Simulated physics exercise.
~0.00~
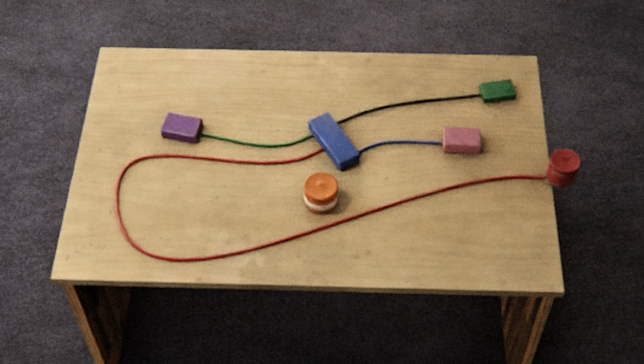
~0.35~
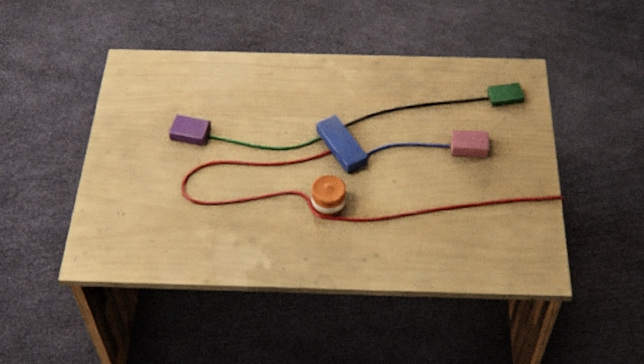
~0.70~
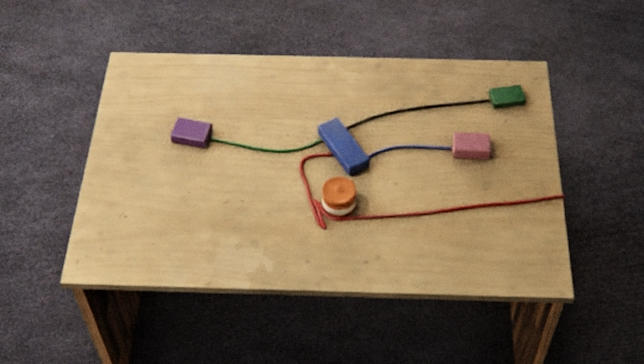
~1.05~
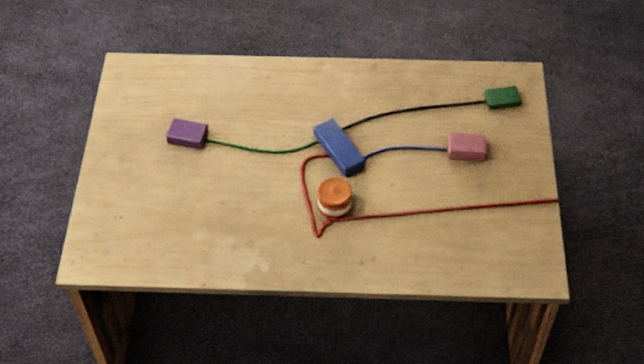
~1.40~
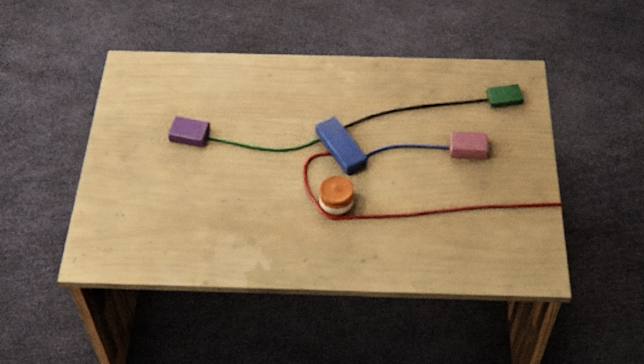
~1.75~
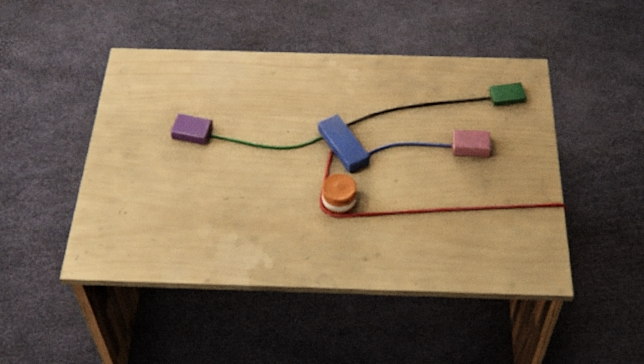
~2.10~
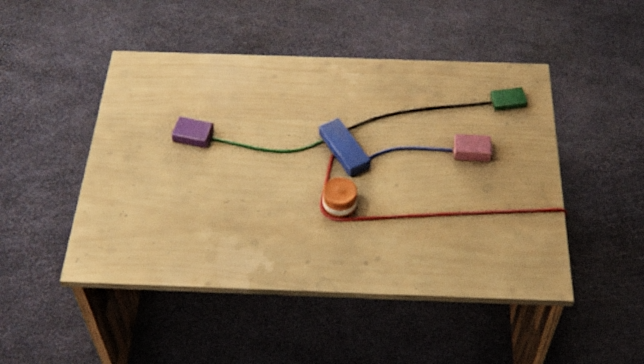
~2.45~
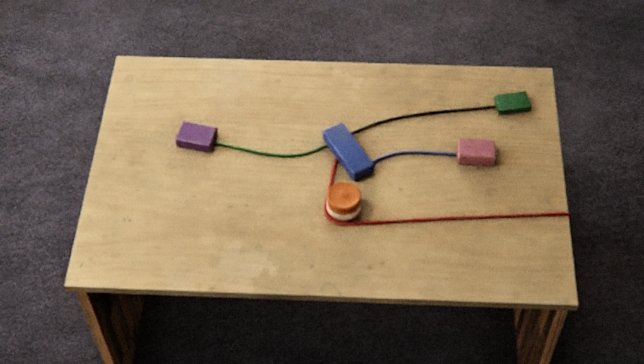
The red speaker dropped off the right edge of the desk and out of view, dragging its red cable rightward until the loop tightened around the orange canister, which hardly moved, while the purple, pink, green and blue blocks stayed in place.
